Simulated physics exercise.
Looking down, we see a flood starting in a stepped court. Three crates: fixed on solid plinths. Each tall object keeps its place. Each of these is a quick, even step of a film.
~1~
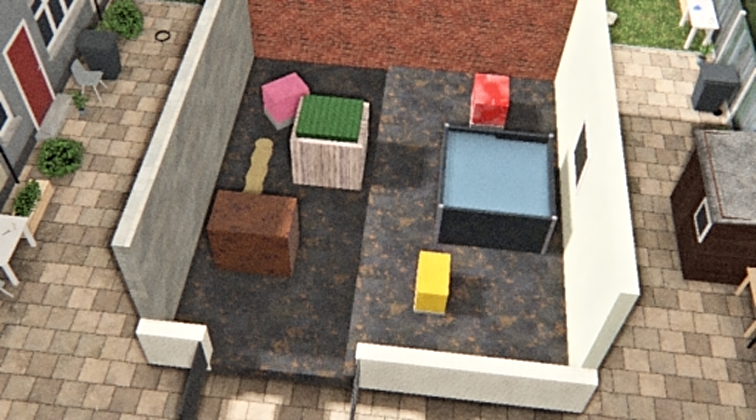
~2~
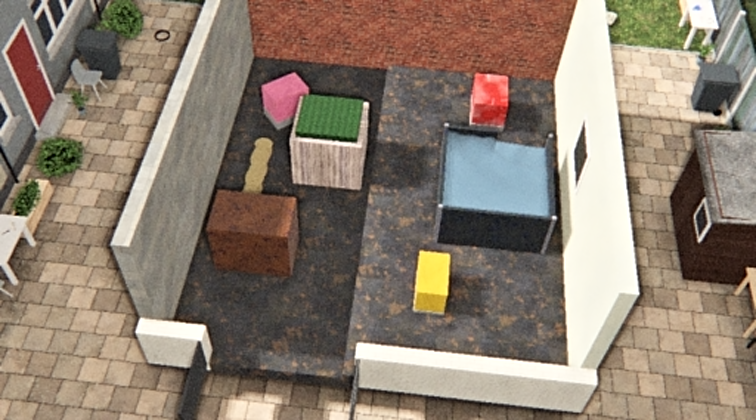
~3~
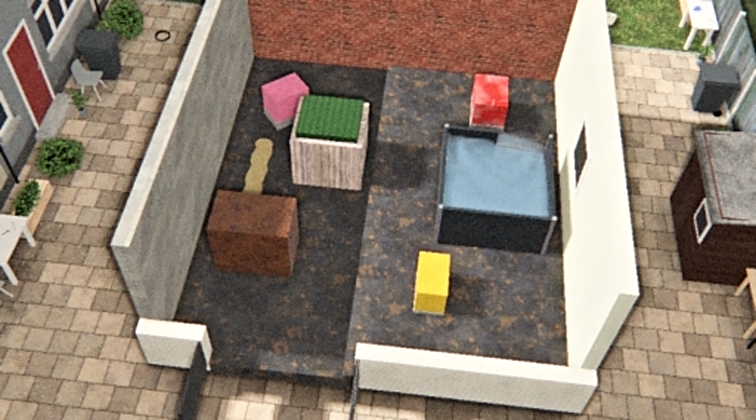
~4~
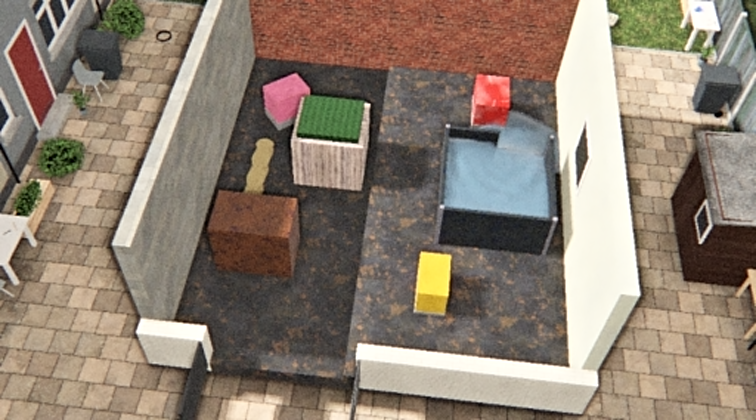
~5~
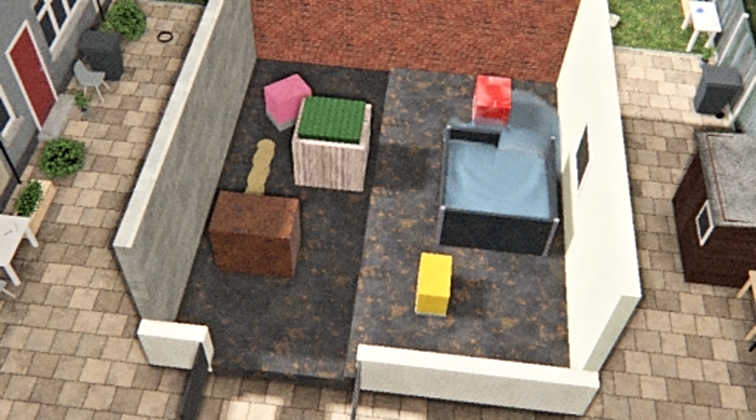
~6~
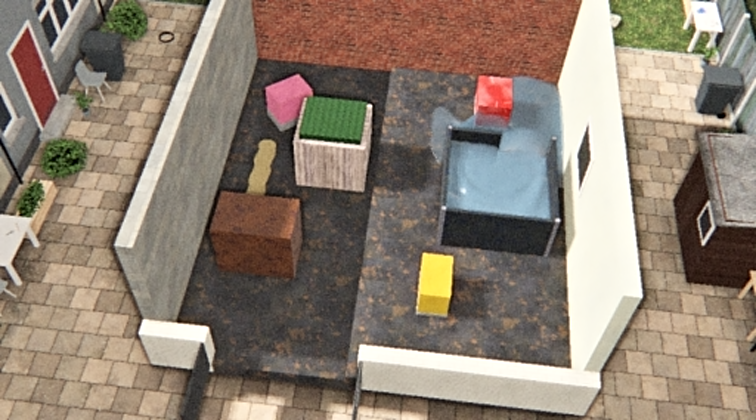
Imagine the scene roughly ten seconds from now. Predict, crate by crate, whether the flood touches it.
My prediction: The pink crate is touched; the yellow crate remains untouched; the red crate is touched.
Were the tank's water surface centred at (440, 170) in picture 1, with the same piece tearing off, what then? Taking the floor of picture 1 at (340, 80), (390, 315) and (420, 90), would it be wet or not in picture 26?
Results in order - swamped, left untouched, swamped.
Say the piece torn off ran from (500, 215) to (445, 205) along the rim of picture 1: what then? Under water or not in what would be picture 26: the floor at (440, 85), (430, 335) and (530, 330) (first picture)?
In that order: Free of water, covered, flooded.
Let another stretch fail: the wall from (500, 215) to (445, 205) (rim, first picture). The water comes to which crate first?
It's the one in yellow.
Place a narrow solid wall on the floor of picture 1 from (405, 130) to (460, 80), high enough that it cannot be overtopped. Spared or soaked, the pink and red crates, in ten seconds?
Well, the pink crate comes through dry, while the red crate gets flooded.
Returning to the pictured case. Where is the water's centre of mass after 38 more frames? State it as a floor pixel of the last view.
I'd put it at around (402, 158).
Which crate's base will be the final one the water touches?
Last of all: The yellow crate.
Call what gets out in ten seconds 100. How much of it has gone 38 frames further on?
I get 5 percent.
A moment on, water covers 20 % of the floor; the pink crate not reached, the yellow crate not reached, the red crate water round its plinth.
Next, water covers 35 % of the floor; the pink crate water round its plinth, the yellow crate not reached, the red crate water round its plinth.
Then, water covers 50 % of the floor; the pink crate water round its plinth, the yellow crate not reached, the red crate water round its plinth.
Later, water covers 75 % of the floor; the pink crate water round its plinth, the yellow crate not reached, the red crate water round its plinth.
In the end, water covers 85 % of the floor; the pink crate was topped, the yellow crate stayed above the water, the red crate was topped.
